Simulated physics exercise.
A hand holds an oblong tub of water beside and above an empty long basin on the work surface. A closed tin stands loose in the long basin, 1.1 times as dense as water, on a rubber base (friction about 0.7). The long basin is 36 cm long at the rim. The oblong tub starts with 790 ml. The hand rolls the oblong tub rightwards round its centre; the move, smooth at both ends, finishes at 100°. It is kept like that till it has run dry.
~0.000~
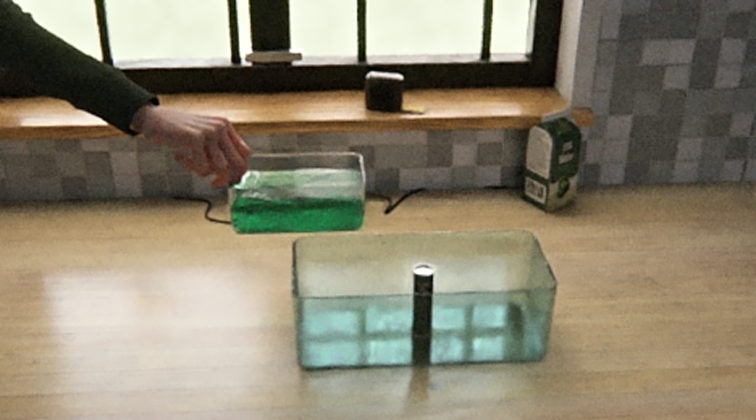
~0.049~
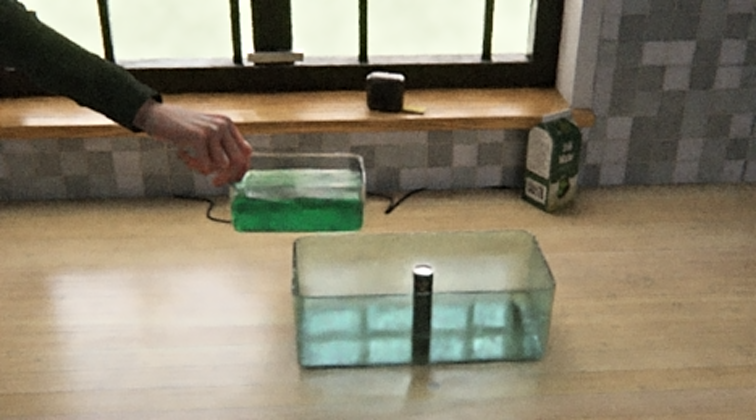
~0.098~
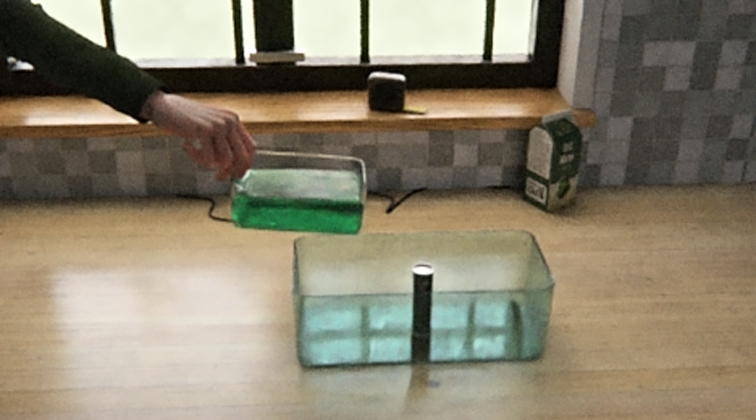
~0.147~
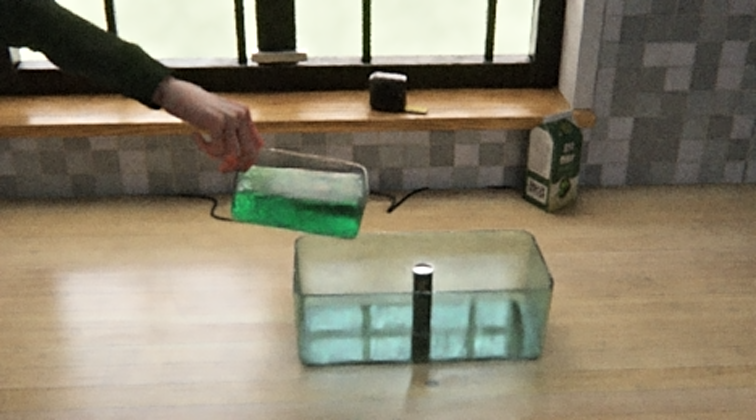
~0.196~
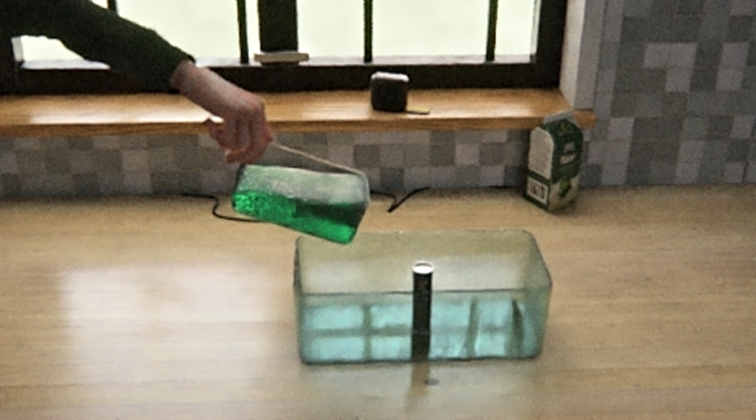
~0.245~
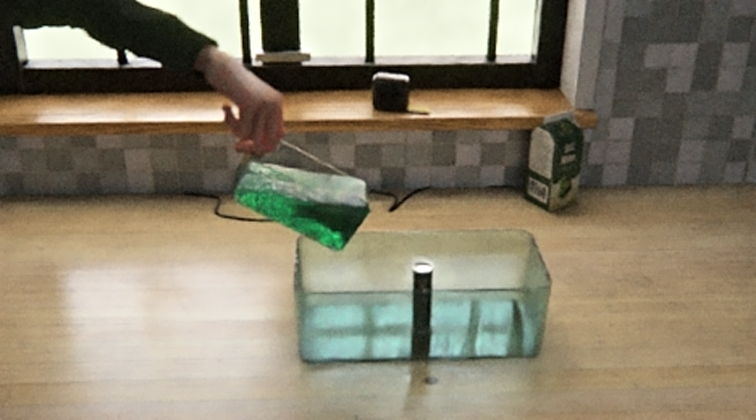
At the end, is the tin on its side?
The tin goes over.
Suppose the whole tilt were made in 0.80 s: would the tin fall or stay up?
The tin keeps standing.
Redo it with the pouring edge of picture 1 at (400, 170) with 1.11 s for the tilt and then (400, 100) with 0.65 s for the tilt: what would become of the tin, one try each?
First it remains upright; then it keeps standing.
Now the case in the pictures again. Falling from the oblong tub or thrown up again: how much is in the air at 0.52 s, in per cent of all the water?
Near 30 in a hundred.
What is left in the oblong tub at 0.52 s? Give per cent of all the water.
Near 16 in a hundred.
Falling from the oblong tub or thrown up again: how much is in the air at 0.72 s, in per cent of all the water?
Some 1 per cent.
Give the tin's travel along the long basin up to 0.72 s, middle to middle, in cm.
Some 3 cm.
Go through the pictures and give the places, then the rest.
In the first frame, it leans 0°; its right rim is at (362, 170); the water meets the walls at (233, 185) and (361, 182); the long basin's rim runs from (293, 268) to (545, 259); the tin's top is at (424, 272).
In the second frame, it leans 1°; its right rim is at (363, 172); the water meets the walls at (234, 184) and (361, 183).
In the third frame, it leans 6°; its right rim is at (364, 176); the water meets the walls at (235, 183) and (362, 184).
In the fourth frame, it leans 12°; its right rim is at (366, 183); the water meets the walls at (237, 180) and (362, 187).
In the fifth frame, it leans 21°; its right rim is at (367, 192); the water meets the walls at (238, 177) and (365, 189).
In the sixth frame, it leans 31°; its right rim is at (366, 202); the water meets the walls at (239, 174) and (361, 193); 3 per cent is over the edge.
Then, 0.52 s in, the tilt is 90° and 15 per cent is still to pour; the tin stands where it began.
Then, 0.72 s in, the tilt is 100° and 3 per cent is still to pour; the tin leans 18°.
Then, 0.92 s in, the tilt is 100° and 1 per cent is still to pour; the tin lies on its side.
Then, 1.15 s in, the tilt is 100° and 0 per cent is still to pour; the tin lies on its side.
Finally, the tin lies on its side.
